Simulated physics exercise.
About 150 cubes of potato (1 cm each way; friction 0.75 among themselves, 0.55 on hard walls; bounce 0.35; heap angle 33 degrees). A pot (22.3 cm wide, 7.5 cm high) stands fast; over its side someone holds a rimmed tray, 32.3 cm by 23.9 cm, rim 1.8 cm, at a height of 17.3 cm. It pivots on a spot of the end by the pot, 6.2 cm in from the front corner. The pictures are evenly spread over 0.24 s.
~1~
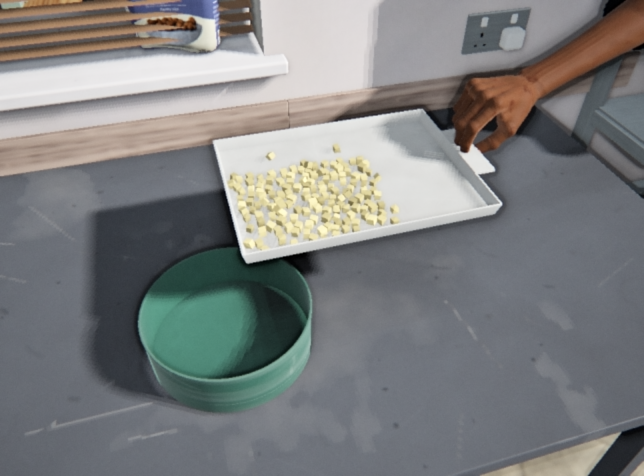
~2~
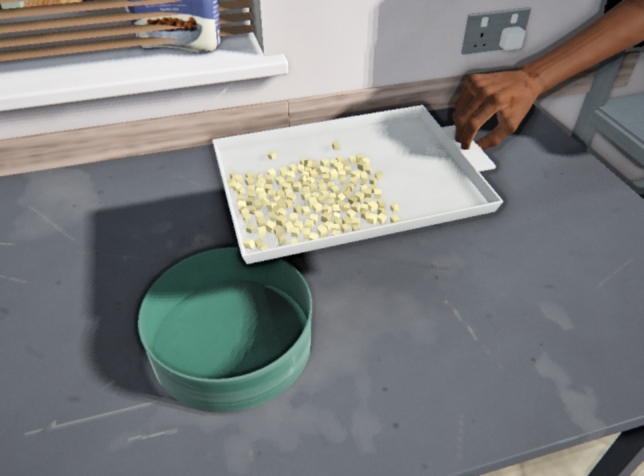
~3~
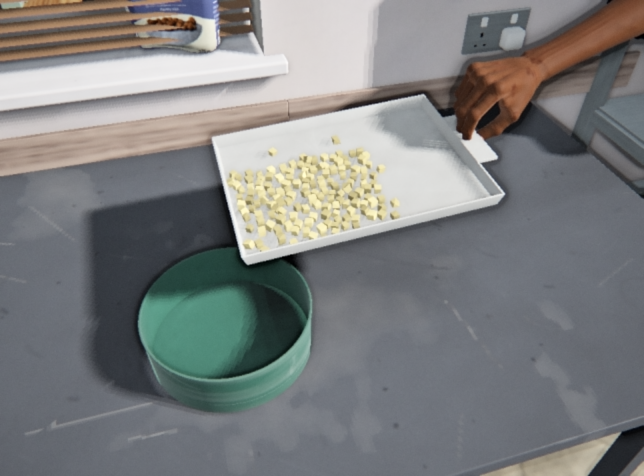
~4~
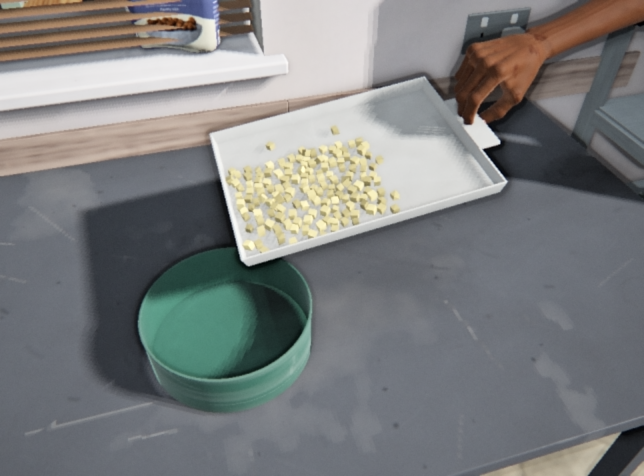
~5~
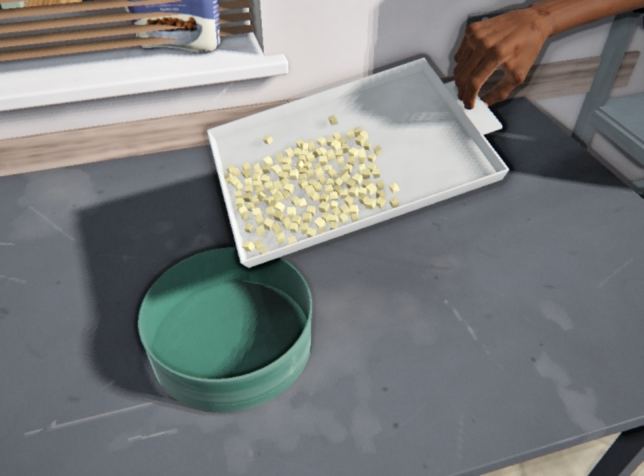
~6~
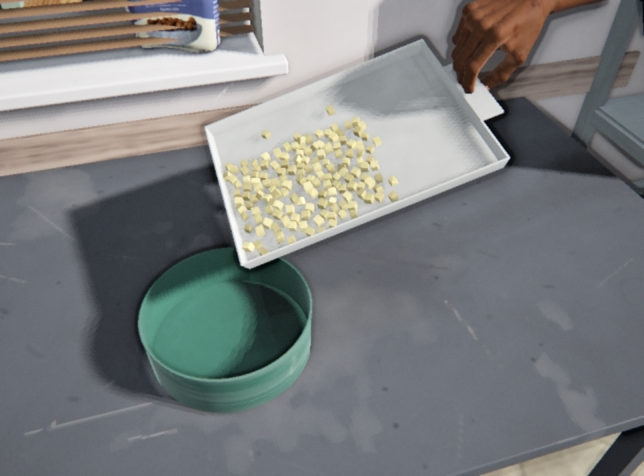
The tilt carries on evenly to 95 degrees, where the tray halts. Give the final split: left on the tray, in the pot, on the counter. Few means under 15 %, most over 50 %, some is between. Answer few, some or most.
Left on the tray: Few; in the pot: Most; on the counter: Few.
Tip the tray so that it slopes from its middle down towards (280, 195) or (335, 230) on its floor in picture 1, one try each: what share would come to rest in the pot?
Some 70 and 80 per cent.
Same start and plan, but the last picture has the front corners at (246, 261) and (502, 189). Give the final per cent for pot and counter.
Pot 90, counter 10.
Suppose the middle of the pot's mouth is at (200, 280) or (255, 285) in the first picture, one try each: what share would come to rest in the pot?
Some 75 and 95 per cent.
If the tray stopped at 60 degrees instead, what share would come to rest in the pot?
It would be near 40 per cent.
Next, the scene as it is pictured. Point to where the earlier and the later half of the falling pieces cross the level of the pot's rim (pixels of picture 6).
At about (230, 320), then at (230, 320).
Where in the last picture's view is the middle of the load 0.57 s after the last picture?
At about (243, 219).
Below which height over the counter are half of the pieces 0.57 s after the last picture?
Some 22 cm.
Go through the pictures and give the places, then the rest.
The first frame shows tray tilt 0 degrees, front corners at (246, 252) and (497, 203); middle of the pieces at (315, 197); pot at (226, 306).
The second frame shows tray tilt 1 degrees, front corners at (246, 252) and (498, 200); middle of the pieces at (315, 196).
The third frame shows tray tilt 4 degrees, front corners at (245, 254) and (499, 193), lowest corner left front; middle of the pieces at (315, 193).
The fourth frame shows tray tilt 9 degrees, front corners at (245, 256) and (502, 181), lowest corner left front; middle of the pieces at (314, 188).
The fifth frame shows tray tilt 14 degrees, front corners at (244, 258) and (503, 168), lowest corner left front; middle of the pieces at (312, 184).
The sixth frame shows tray tilt 19 degrees, front corners at (244, 260) and (504, 157), lowest corner left front; middle of the pieces at (311, 179); pot at (226, 306).
Then, 0.34 s after the last picture, tilt 56 degrees; the tray holds 100 %, the pot 0 %.
Then, 0.57 s after the last picture, tilt 81 degrees; the tray holds 85 %, the pot 5 %.
Then, 0.91 s after the last picture, tilt 95 degrees; the tray holds 5 %, the pot 80 %.
In the end, tray 0 %, pot 100 %, counter 0 %.
